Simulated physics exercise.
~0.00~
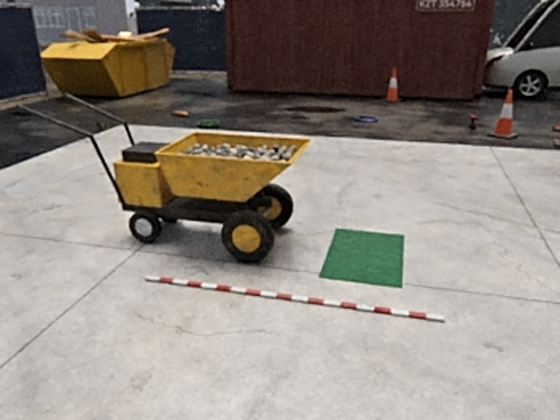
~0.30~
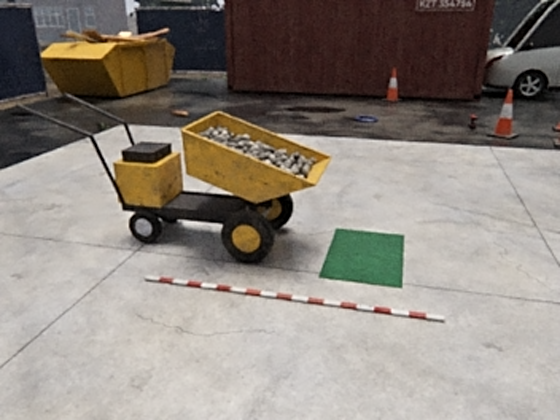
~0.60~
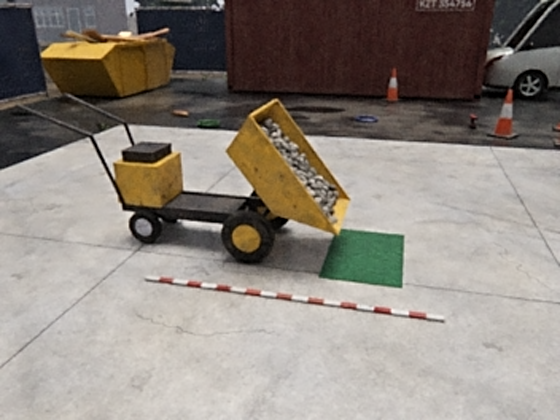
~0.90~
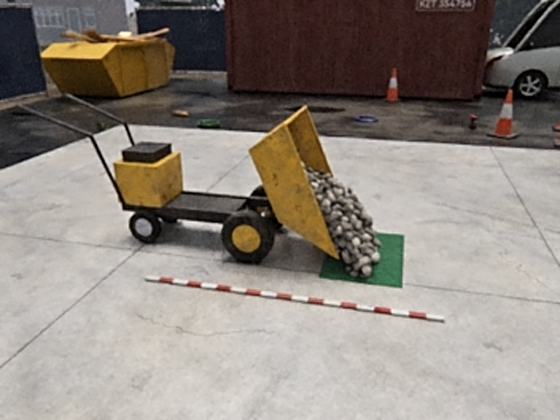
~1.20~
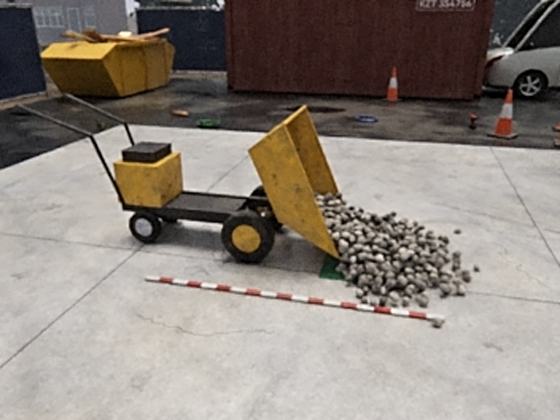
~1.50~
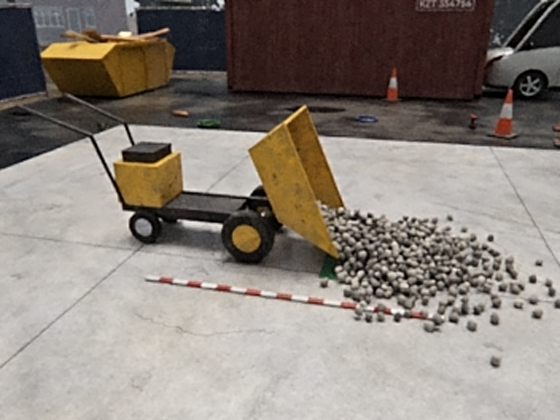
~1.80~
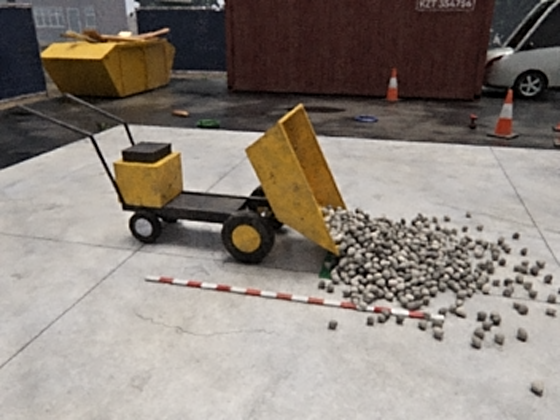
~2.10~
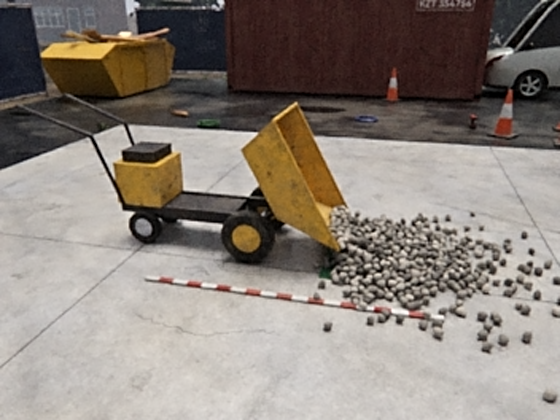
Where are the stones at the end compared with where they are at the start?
At the start the stones lie inside the yellow skip, and by the end most are spread in a heap on the ground to the right, covering much of the green sheet and the floor around it.
